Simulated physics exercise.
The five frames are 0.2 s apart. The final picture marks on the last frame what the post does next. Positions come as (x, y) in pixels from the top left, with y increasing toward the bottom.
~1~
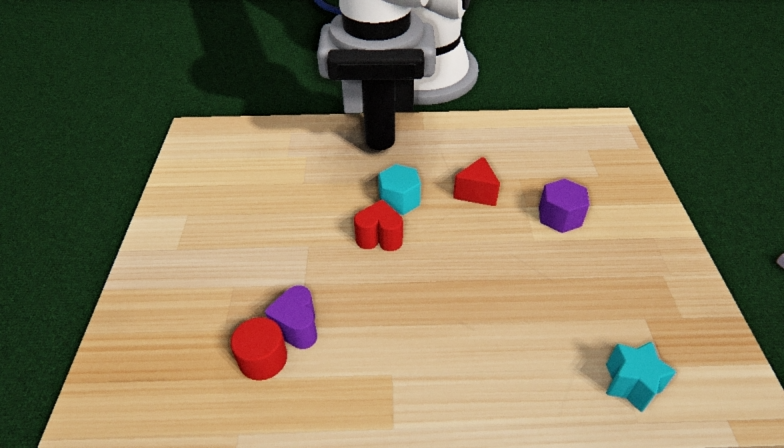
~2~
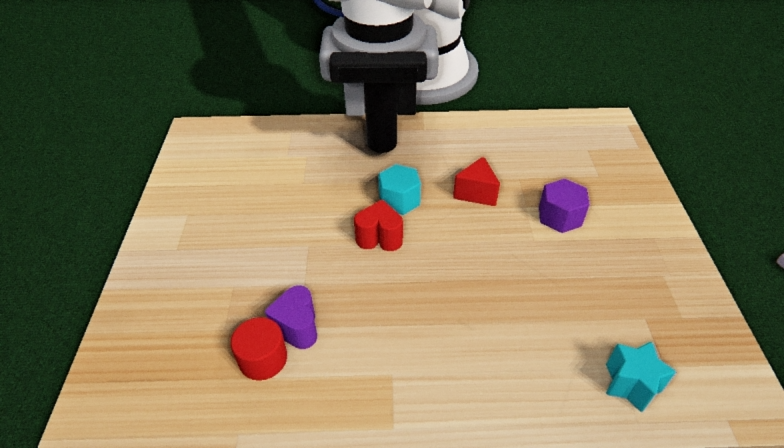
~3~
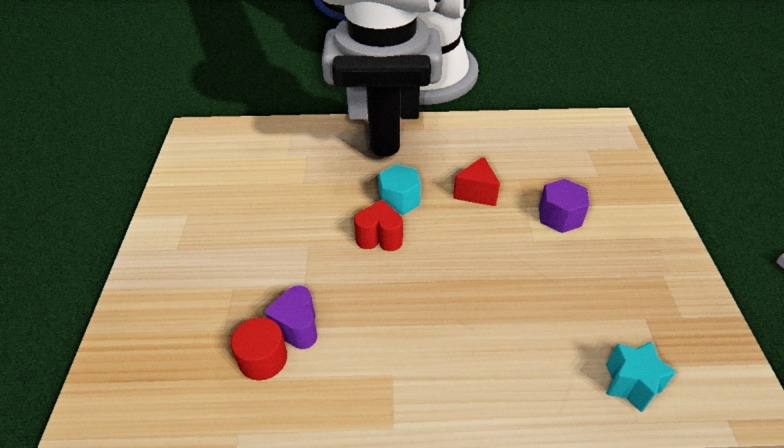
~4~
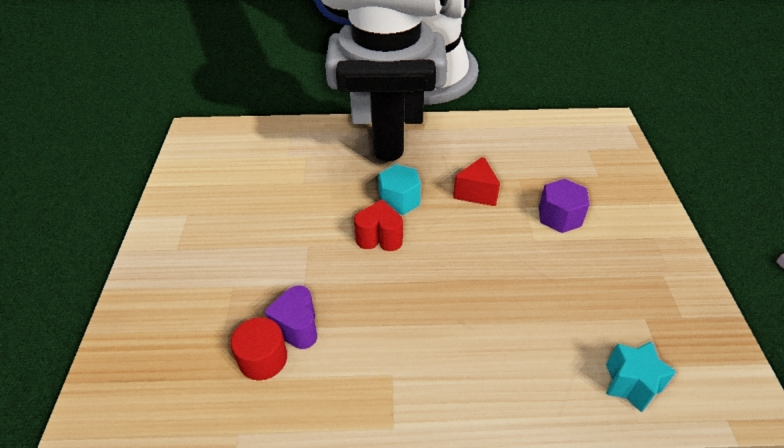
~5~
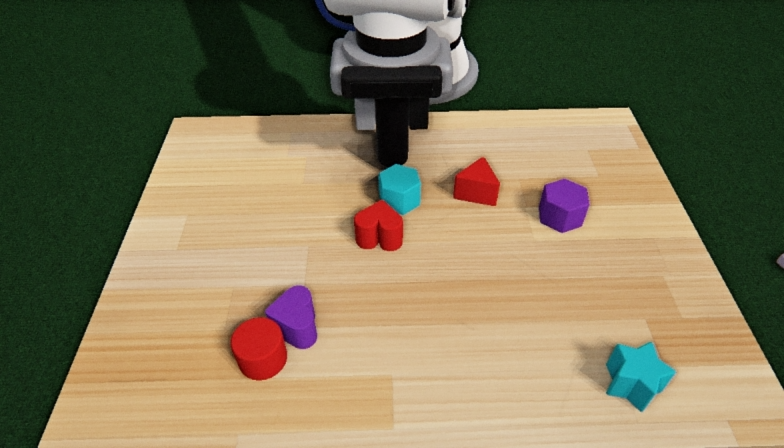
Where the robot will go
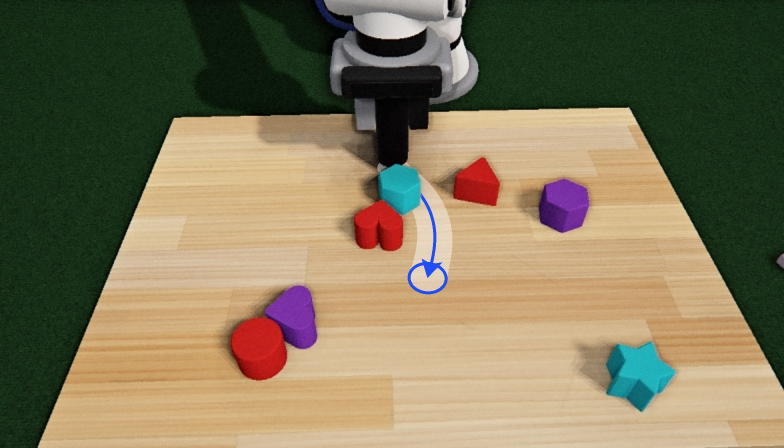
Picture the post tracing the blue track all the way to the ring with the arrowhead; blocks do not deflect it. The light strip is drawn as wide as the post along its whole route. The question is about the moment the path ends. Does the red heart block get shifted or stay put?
By the end it has moved.
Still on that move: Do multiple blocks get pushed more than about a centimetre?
Short answer: Yes.
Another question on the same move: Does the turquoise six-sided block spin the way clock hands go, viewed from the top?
Yes, it checks out.
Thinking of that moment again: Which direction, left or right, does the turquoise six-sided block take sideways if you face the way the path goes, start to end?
Right-hand side.
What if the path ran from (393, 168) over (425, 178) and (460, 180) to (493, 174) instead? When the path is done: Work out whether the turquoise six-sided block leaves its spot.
It's unmoved.
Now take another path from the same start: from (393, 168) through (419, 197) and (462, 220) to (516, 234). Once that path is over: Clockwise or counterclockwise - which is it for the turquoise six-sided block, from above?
My answer: Clockwise.
The line goes from (393, 168) by way of (422, 196) and (435, 234) to (428, 278).
The first path, step by step. One third of the way, post at (423, 189); red heart block at (376, 219); turquoise six-sided block at (402, 197), turned 35° clockwise.
Two thirds of the way, post at (435, 227); red heart block at (359, 231), turned 45° clockwise; turquoise six-sided block at (401, 228), turned 80° clockwise.
At the end, post at (428, 269); red heart block at (352, 231), turned 60° clockwise; turquoise six-sided block at (387, 251), turned 140° clockwise; red triangle unmoved.
